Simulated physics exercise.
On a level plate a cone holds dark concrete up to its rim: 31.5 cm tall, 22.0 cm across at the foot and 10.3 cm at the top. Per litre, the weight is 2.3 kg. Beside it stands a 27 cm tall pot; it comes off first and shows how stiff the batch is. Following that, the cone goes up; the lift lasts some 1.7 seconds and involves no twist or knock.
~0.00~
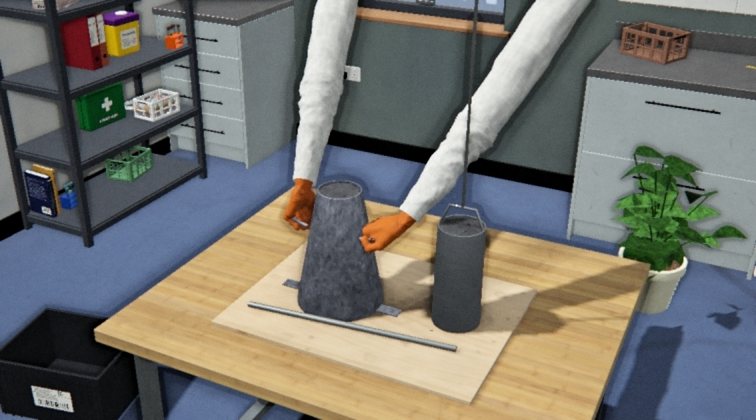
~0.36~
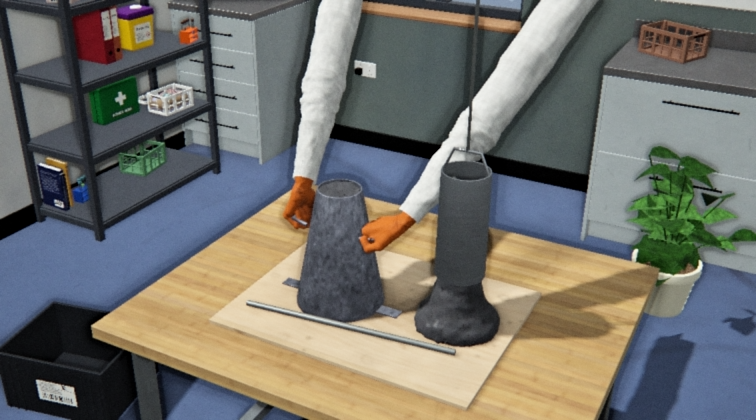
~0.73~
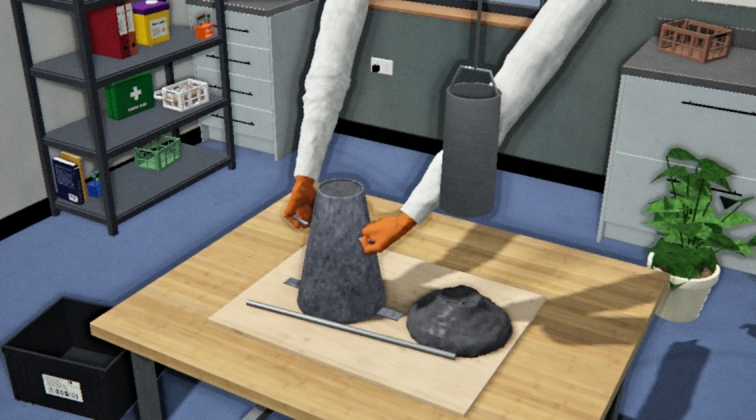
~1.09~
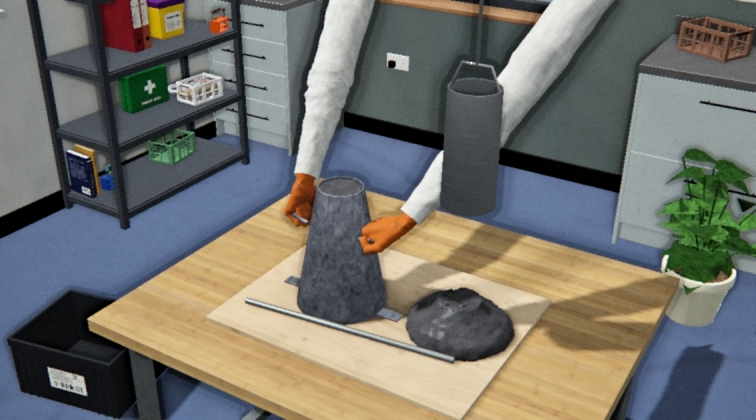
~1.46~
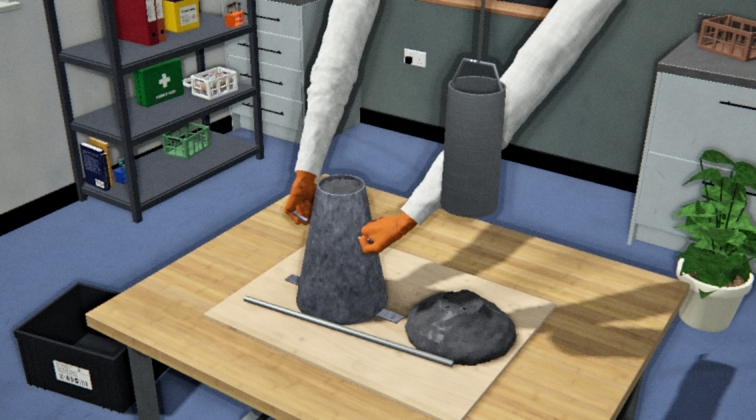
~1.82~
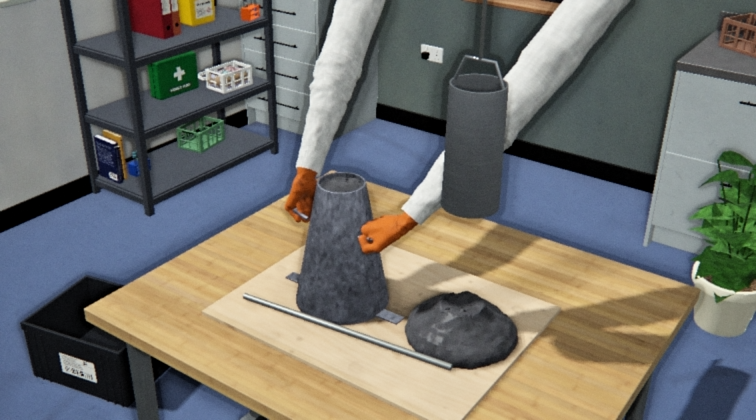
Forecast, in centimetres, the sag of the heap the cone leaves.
Roughly 22 centimetres.
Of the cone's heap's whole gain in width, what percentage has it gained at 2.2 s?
Roughly 40 per cent.
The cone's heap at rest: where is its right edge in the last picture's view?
(421, 303).
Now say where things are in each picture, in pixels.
In the first picture, middle of the pot's mouth at (462, 226), still down; middle of the cone's top at (340, 190), not yet moved.
In the second picture, middle of the pot's mouth at (466, 172), raised 14 cm; middle of the cone's top at (340, 189), not yet moved.
In the third picture, middle of the pot's mouth at (474, 92), raised 33 cm; what the pot left 8.8 cm high and 26 cm wide, top at (460, 298); middle of the cone's top at (341, 189), not yet moved.
In the fourth picture, middle of the pot's mouth at (476, 88), raised 34 cm; what the pot left 8.7 cm high and 26 cm wide, top at (461, 300); middle of the cone's top at (341, 187), not yet moved.
In the fifth picture, middle of the pot's mouth at (477, 87), raised 34 cm; what the pot left 8.7 cm high and 26 cm wide, top at (462, 302); middle of the cone's top at (341, 186), not yet moved.
In the sixth picture, middle of the pot's mouth at (479, 84), raised 34 cm; what the pot left 8.7 cm high and 26 cm wide, top at (463, 304); middle of the cone's top at (342, 183), not yet moved.
After 2.2 s, the cone is up 6.1 cm; the dark concrete has come down 11 cm to 20 cm and is 29 cm wide.
After 2.7 s, the cone is up 21 cm; the dark concrete has come down 22 cm to 9.9 cm and is 38 cm wide.
After 3.1 s, the cone is up 32 cm; the dark concrete has come down 22 cm to 9.8 cm and is 38 cm wide.
After 3.6 s, the cone is clear; the dark concrete has come down 22 cm to 9.7 cm and is 39 cm wide.
After 4.2 s, at rest, the cone is clear; the dark concrete has come down 22 cm to 9.7 cm and is 39 cm wide.
